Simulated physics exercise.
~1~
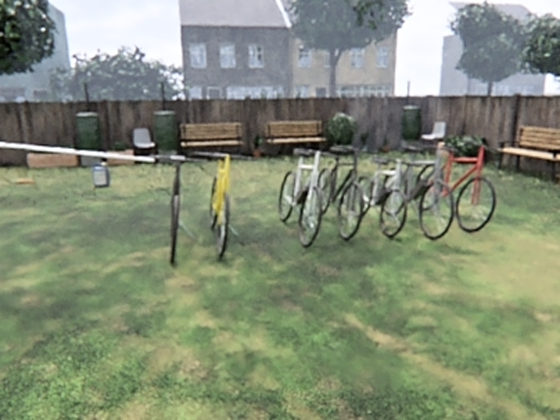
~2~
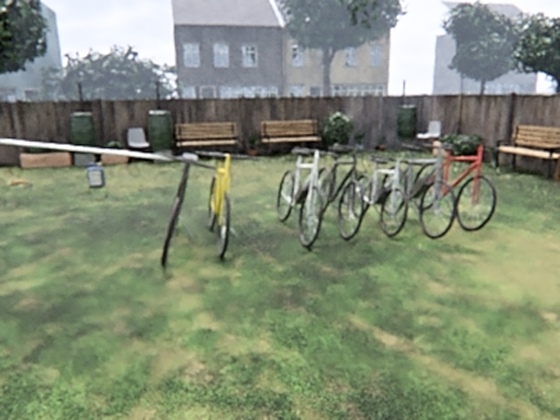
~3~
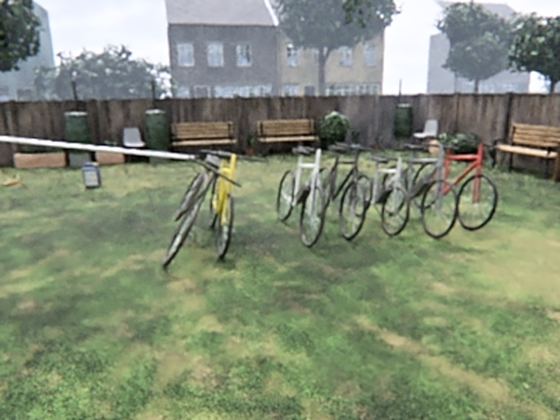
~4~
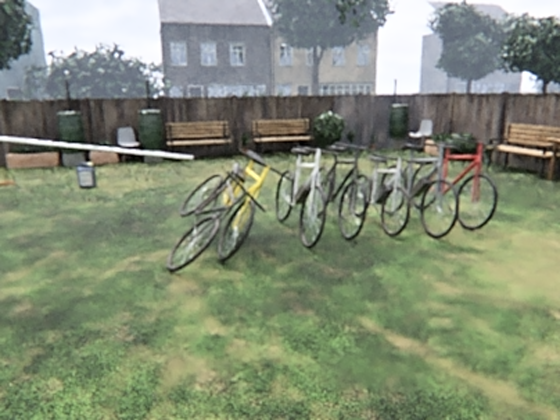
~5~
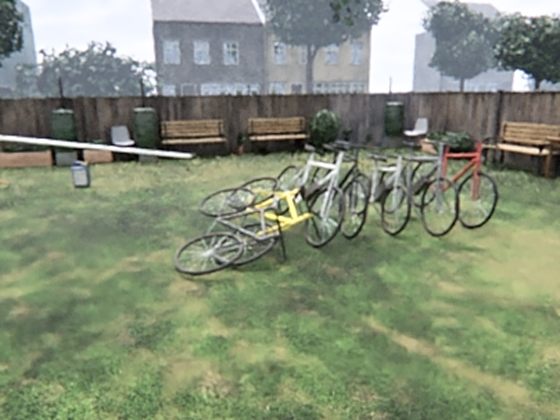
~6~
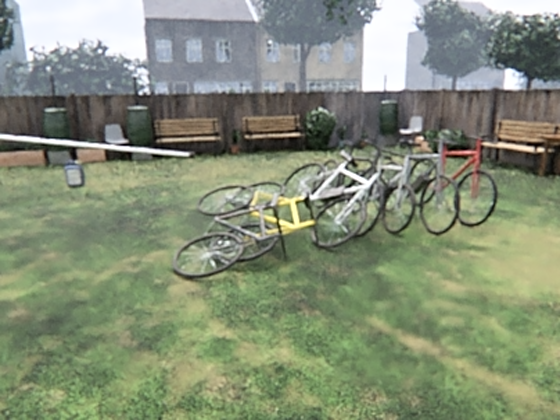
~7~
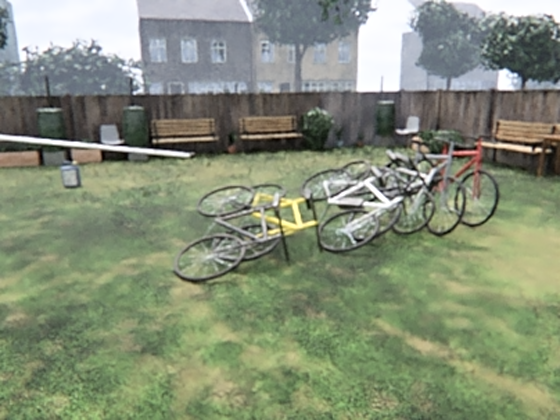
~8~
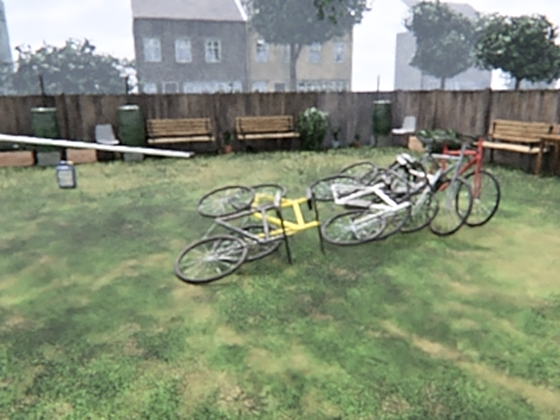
At first, a row of bicycles stands on a patchy lawn before a wooden fence and benches, with a pale pole reaching in from the left toward the nearest dark bicycle. The pole slides right and tips that bicycle against the yellow one, then stops. Both lean over together and drop nearly flat on the grass, the yellow one knocking into the pale bicycle beside it. That one topples right in turn, and the tumble carries on into the next bikes, which sink into a tangled heap. At the end, the red bicycle and its neighbour are still standing at the right.
